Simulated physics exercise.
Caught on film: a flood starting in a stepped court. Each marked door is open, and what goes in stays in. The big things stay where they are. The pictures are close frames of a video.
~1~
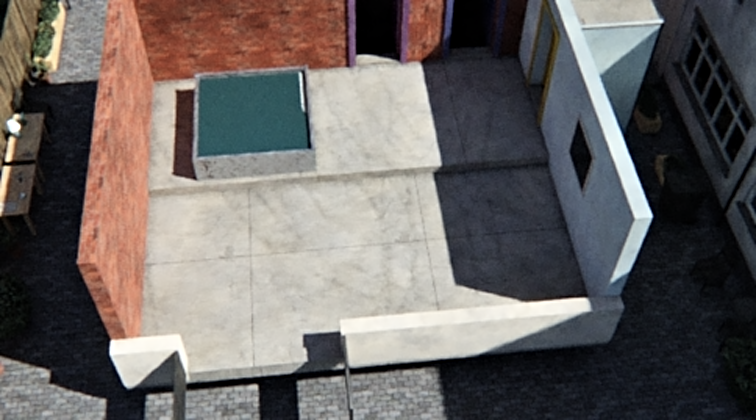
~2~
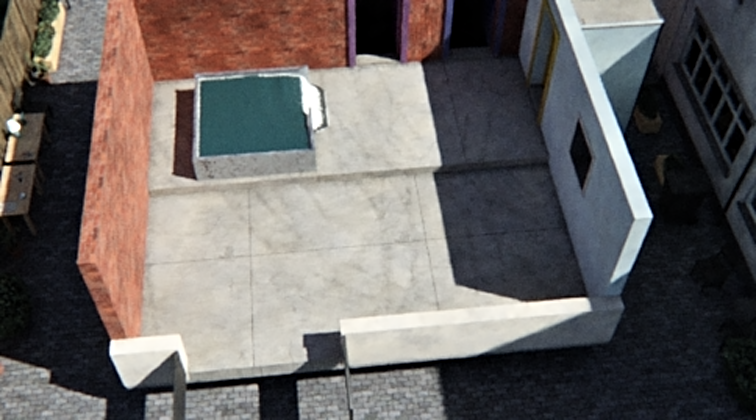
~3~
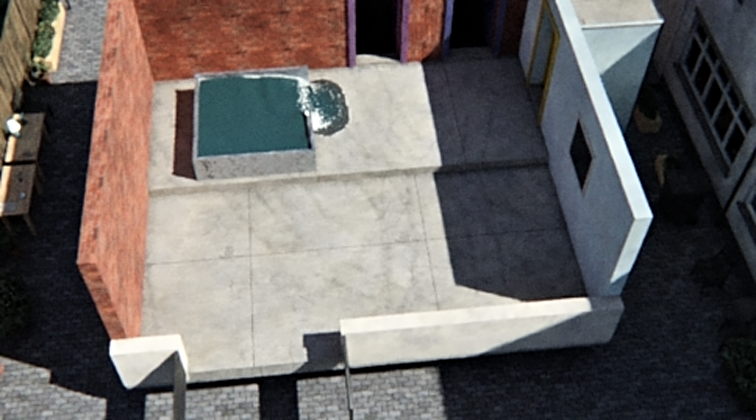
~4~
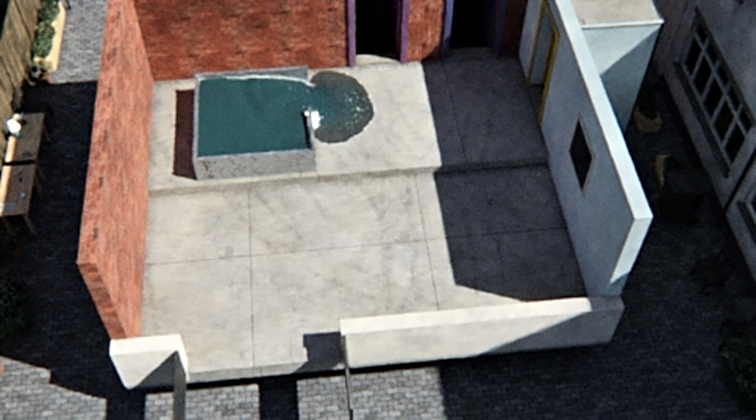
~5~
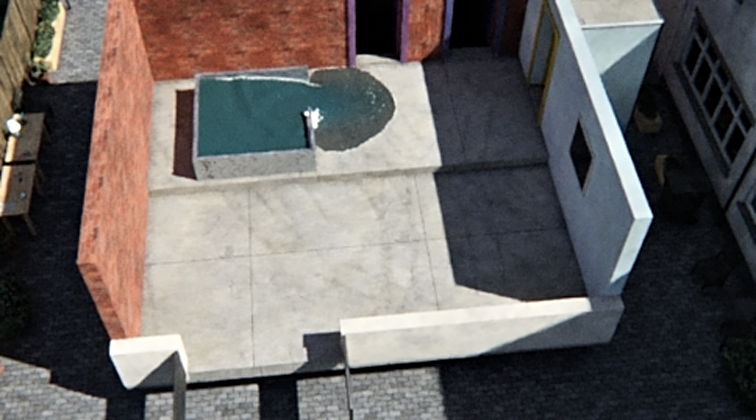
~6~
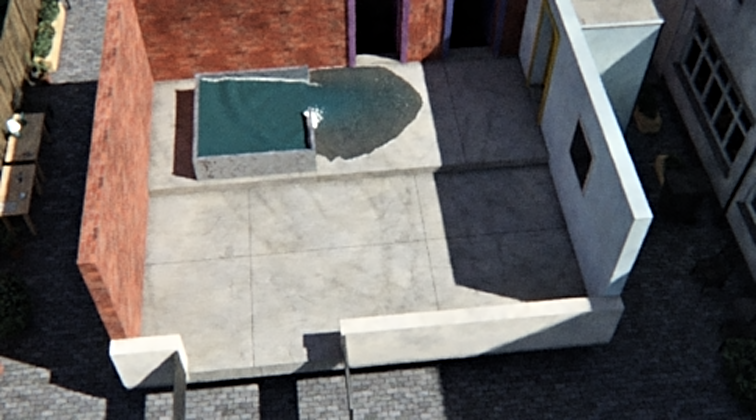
Water pouring from the right side of a raised tank and spreading rightward across the upper level of a walled concrete court.
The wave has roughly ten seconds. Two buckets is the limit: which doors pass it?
The yellow door lets in a lot; the blue door lets in a lot; the purple door lets in a lot.
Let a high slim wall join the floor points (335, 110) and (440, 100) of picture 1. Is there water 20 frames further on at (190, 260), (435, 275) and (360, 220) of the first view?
As listed: Clear, under water, under water.
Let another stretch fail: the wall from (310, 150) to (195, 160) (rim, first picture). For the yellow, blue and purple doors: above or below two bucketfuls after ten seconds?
One by one: The yellow one lets less in, the blue one takes less, the purple one lets less in.
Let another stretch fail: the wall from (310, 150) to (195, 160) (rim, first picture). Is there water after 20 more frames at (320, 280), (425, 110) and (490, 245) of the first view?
In turn: Flooded, no water, not flooded.
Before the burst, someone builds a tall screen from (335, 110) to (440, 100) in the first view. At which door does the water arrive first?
First comes the door marked purple.
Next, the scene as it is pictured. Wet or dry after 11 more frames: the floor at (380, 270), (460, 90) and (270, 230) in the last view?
In that order: No water, awash, not flooded.
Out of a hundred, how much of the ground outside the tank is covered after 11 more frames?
About 25 per cent.
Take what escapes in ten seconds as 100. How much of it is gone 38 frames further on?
About 75 per cent.
A moment on, water covers 20 % of the floor; the yellow door not reached, the blue door not reached, the purple door wet at the sill, nothing in.
Next, water covers 25 % of the floor; the yellow door wet at the sill, nothing in, the blue door wet at the sill, nothing in, the purple door under two buckets in.
Then, water covers 35 % of the floor; the yellow door over two buckets in, the blue door under two buckets in, the purple door over two buckets in.
Later, water covers 50 % of the floor; the yellow door over two buckets in, the blue door over two buckets in, the purple door over two buckets in.
In the end, water covers 80 % of the floor; the yellow door over two buckets in, the blue door over two buckets in, the purple door over two buckets in.
